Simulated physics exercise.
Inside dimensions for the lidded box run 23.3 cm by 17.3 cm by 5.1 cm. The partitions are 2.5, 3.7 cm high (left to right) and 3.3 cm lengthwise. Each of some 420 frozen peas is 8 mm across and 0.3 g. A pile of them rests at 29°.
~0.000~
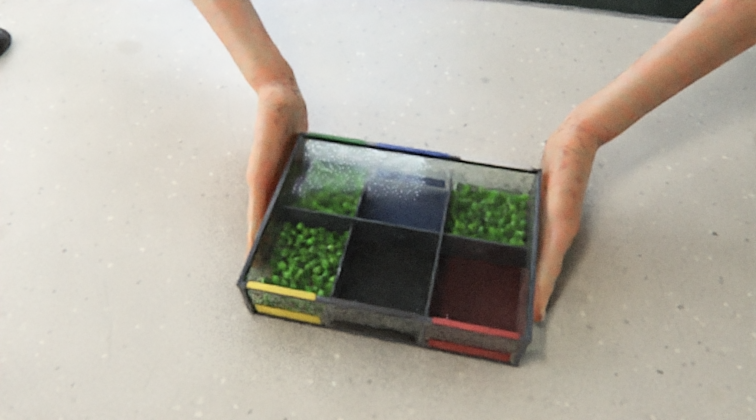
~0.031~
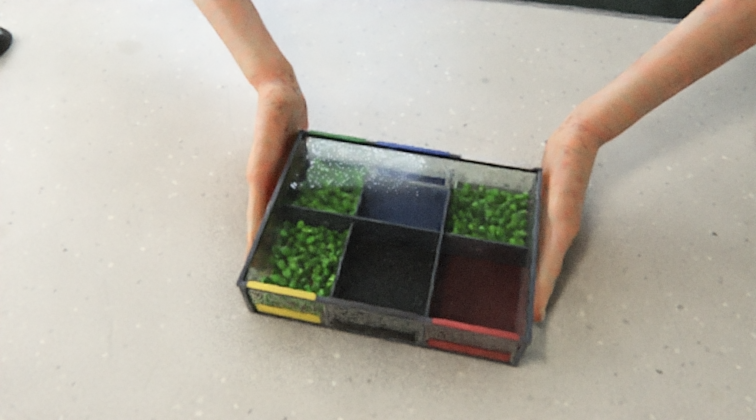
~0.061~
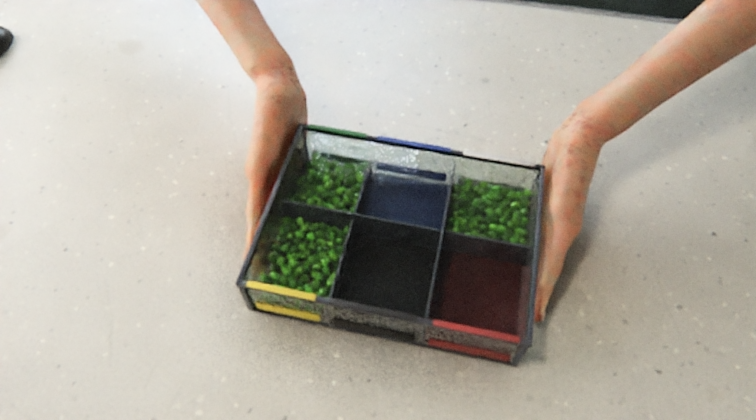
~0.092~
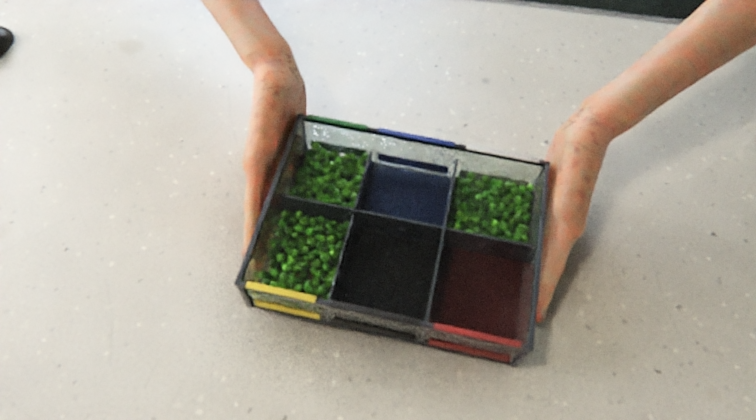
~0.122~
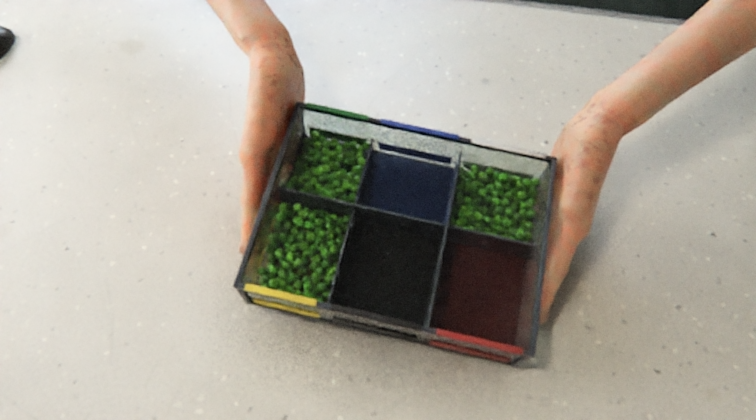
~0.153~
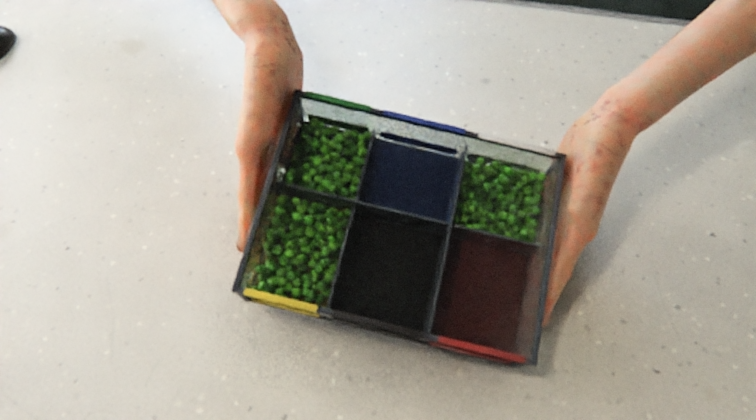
On a pale speckled tabletop, two hands hold a clear-lidded box divided into six compartments, three of them containing small green peas. The hands gradually tilt the box, raising its far side and leaving the right front corner lowest, while the peas stay within their compartments.
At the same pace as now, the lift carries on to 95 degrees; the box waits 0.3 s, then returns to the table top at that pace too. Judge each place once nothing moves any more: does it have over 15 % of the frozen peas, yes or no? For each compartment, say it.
Red: Yes, blue: No, green: No, yellow: Yes, white: Yes, black: Yes.
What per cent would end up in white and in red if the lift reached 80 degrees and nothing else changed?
In per cent, white 30 and red 15.
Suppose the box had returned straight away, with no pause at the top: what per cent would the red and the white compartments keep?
In per cent: Red 20; white 30.
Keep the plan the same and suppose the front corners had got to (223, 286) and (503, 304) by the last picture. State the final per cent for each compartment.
Per cent at the finish: Red 0, blue 0, green 20, yellow 45, white 30, black 0.
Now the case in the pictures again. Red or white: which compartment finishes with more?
White comes out ahead.
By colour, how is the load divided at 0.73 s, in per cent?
Red 15 %, blue 0 %, green 5 %, yellow 25 %, white 30 %, black 20 %.
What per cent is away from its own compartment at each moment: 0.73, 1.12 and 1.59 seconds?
In order, some 40, 50 and 50.
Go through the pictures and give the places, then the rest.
Box tilt 0 degrees, front corners at (243, 283) and (526, 338); green 25 %, yellow 30 %, white 45 %, in the first frame.
Box tilt 1 degrees, front corners at (243, 282) and (526, 338), in the second frame.
Box tilt 3 degrees, front corners at (242, 282) and (527, 341), lowest corner right front, in the third frame.
Box tilt 7 degrees, front corners at (241, 282) and (528, 345), lowest corner right front, in the fourth frame.
Box tilt 13 degrees, front corners at (240, 284) and (530, 352), lowest corner right front, in the fifth frame.
Box tilt 20 degrees, front corners at (238, 288) and (532, 360), lowest corner right front; green 25 %, yellow 30 %, white 45 %. The box's pace is about 210 degrees a second, in the sixth frame.
Then, at 0.73 s, tilt 95 degrees; red 15 %, green 5 %, yellow 25 %, white 30 %, black 20 %.
After 1.12 s, tilt 55 degrees; red 20 %, yellow 20 %, white 30 %, black 30 %.
After 1.59 s, tilt 0 degrees; red 20 %, yellow 20 %, white 30 %, black 30 %.
At rest (2.1 s), red 20 %, blue 0 %, green 0 %, yellow 20 %, white 30 %, black 30 %.
